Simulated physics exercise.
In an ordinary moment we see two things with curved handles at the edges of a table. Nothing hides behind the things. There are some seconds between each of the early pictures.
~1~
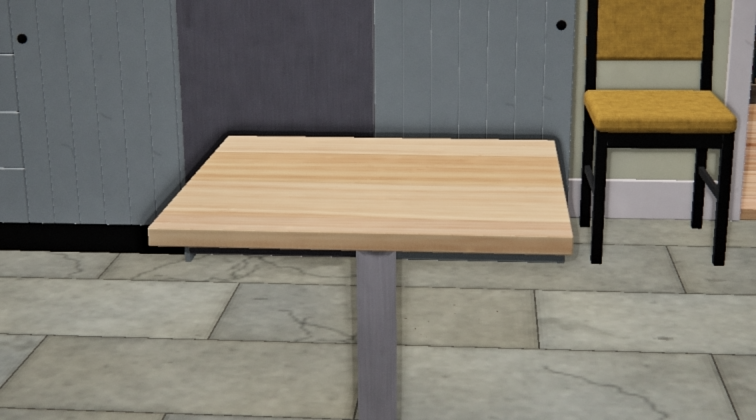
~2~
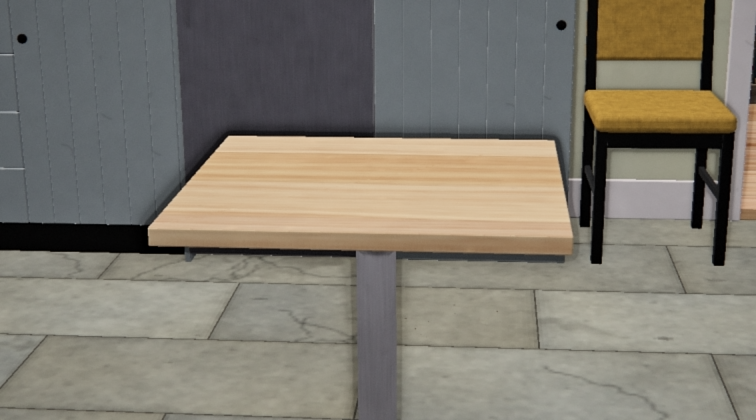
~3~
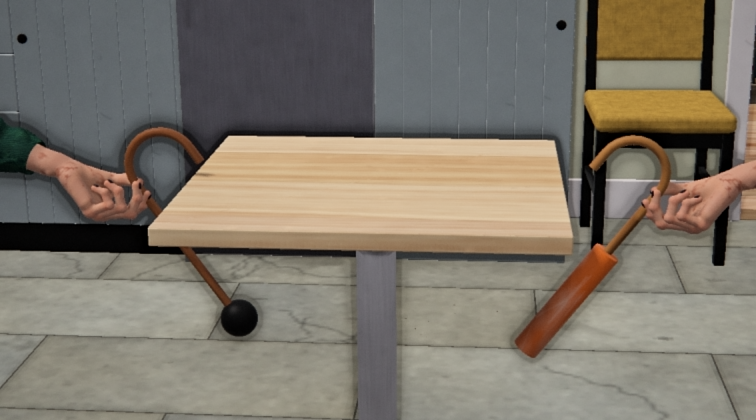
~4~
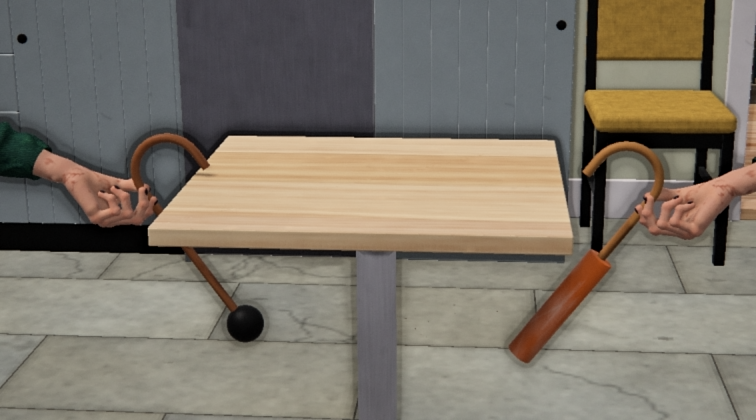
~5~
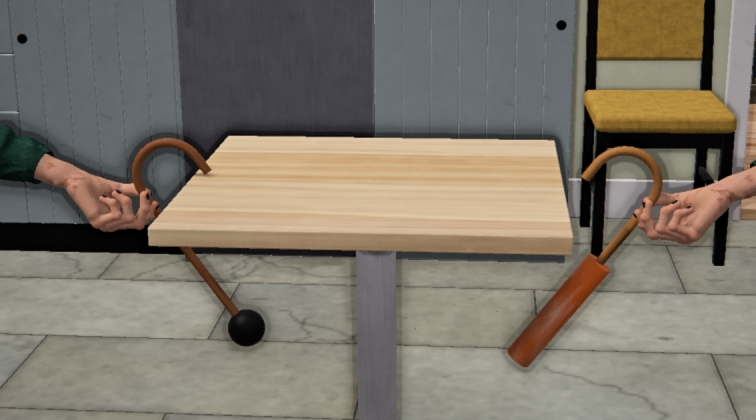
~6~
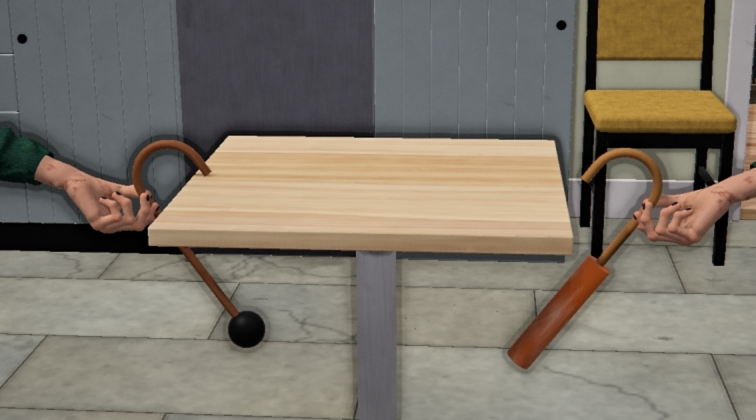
Two hands, one from each side, bring curved-handled objects to the edges of a bare wooden table, a black-ended one at left and an orange umbrella at right. The hands shift them slightly inward and down, then keep hold of them with almost no further movement.
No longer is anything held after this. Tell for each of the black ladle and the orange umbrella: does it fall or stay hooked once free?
My prediction: The black ladle hangs on. The orange umbrella falls free.
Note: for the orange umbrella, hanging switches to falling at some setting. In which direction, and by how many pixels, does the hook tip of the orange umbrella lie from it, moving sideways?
Left, by roughly 24 pixels.
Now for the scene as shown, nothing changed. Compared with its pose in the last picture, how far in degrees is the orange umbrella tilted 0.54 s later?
60 degrees or so.
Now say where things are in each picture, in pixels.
Table (376, 187), in the first frame.
Table (376, 187), in the second frame.
Still on the way; black ladle (203, 230); table (376, 187), in the third frame.
Still on the way; orange umbrella (571, 249); table (376, 187), in the fourth frame.
Still on the way; black ladle (211, 240); table (376, 187), in the fifth frame.
In place, still held; black ladle (211, 242); orange umbrella (570, 255); table (376, 187), in the sixth frame.
Then, 0.54 s later than the last frame, black ladle at rest near (208, 242); orange umbrella fallen.
When it is over, the black ladle stays hooked on the edge, near (209, 242); the orange umbrella falls to the floor.
